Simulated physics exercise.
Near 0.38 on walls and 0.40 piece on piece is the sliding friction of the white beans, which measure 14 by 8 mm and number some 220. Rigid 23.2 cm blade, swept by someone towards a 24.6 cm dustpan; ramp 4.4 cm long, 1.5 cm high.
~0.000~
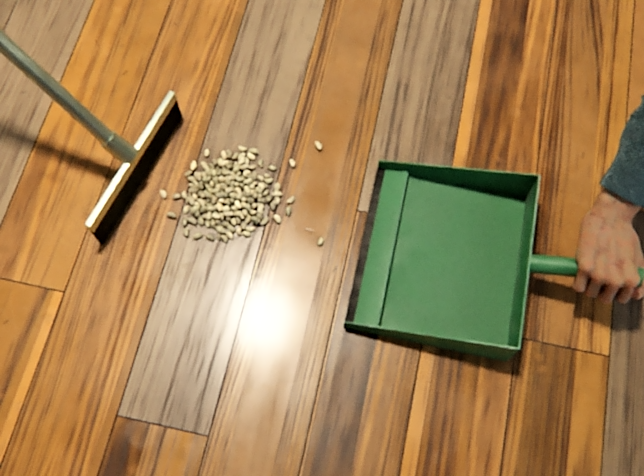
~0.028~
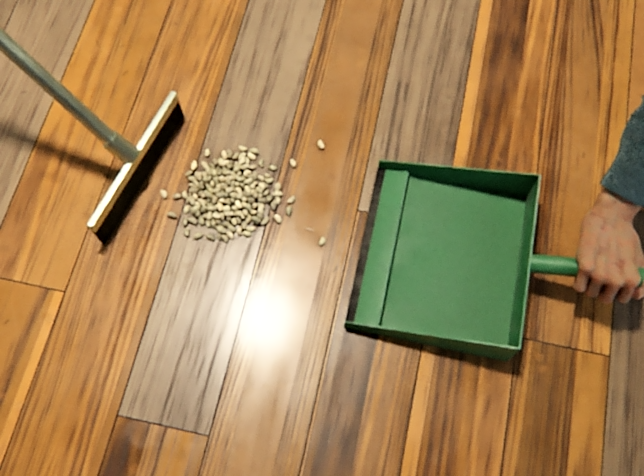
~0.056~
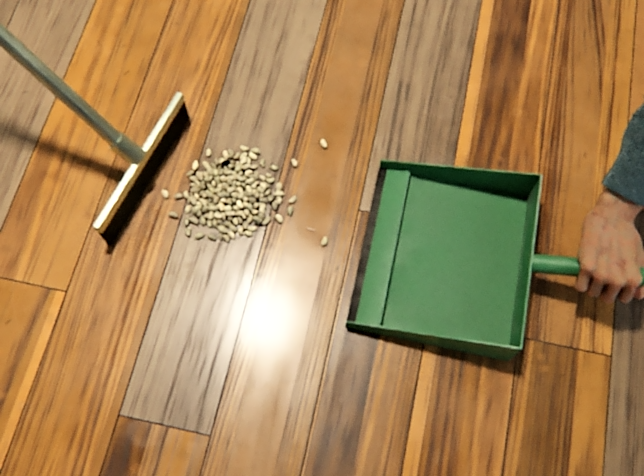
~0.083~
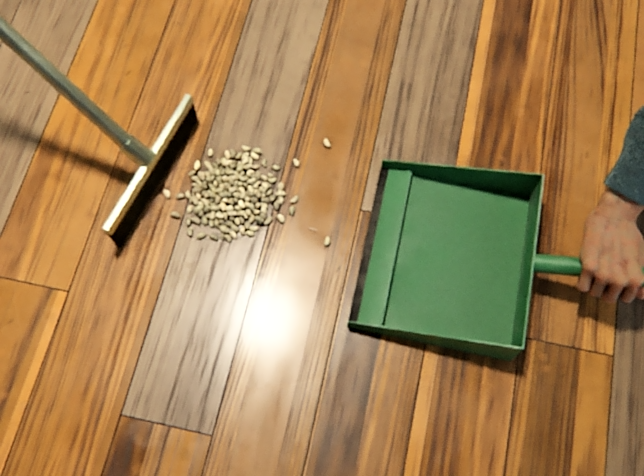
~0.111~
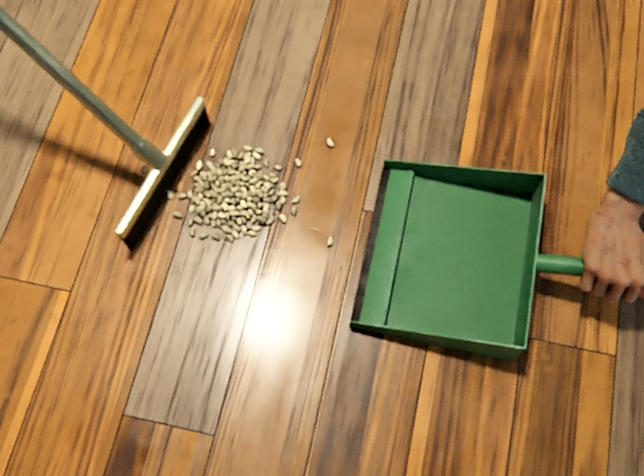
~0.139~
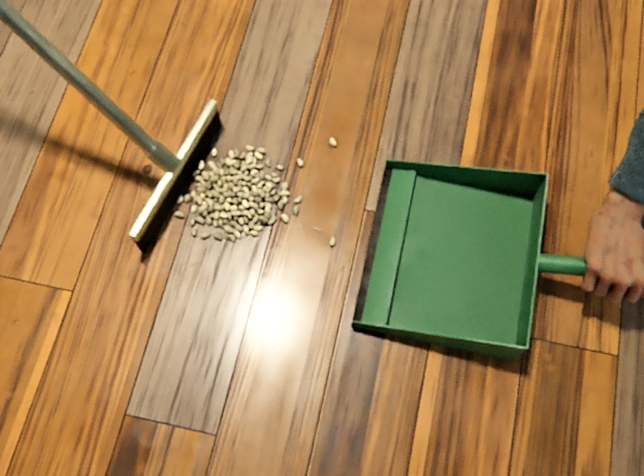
The clip opens on a wooden floor with a small heap of pale, bean-like pieces between a long-handled blade on the left and a green dustpan held by a hand on the right. The blade slides a short way rightward to the heap's edge, nudging a few pieces while the dustpan stays nearly still.
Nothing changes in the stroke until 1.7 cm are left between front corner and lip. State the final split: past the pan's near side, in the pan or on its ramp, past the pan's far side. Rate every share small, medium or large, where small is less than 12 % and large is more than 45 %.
Ratings - near side: Small; pan: Medium; far side: Small.
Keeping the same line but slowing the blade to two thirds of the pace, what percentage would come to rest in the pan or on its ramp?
Share: About 25 %.
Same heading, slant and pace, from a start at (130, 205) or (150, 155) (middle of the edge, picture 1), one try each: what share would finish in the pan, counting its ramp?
Some 30 and 20 per cent.
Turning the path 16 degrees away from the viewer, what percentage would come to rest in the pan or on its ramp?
Under that change, roughly 10 in a hundred.
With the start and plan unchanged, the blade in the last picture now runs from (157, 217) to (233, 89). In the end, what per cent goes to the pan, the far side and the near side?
You'd see pan at 10, far at 15 and near at 0.
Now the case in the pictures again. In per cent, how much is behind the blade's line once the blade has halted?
Around 0 in a hundred.
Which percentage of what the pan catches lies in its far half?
Roughly 70 per cent.
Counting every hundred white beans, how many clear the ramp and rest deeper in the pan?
Estimate: Close to 5 per cent of the total.
Then, at 0.35 s, middle of the blade 16 cm from the lip; 0 % over the lip, far side 0 %, near side 0 %.
After 0.49 s, middle of the blade 8 cm from the lip; 0 % over the lip, far side 5 %, near side 0 %.
Then, at 0.75 s, middle of the blade 4 cm from the lip; 25 % over the lip, far side 5 %, near side 5 %.
By 1.9 s all is still; near side 5 %, pan 25 %, far side 5 %, in front of the lip or behind the blade 65 %.
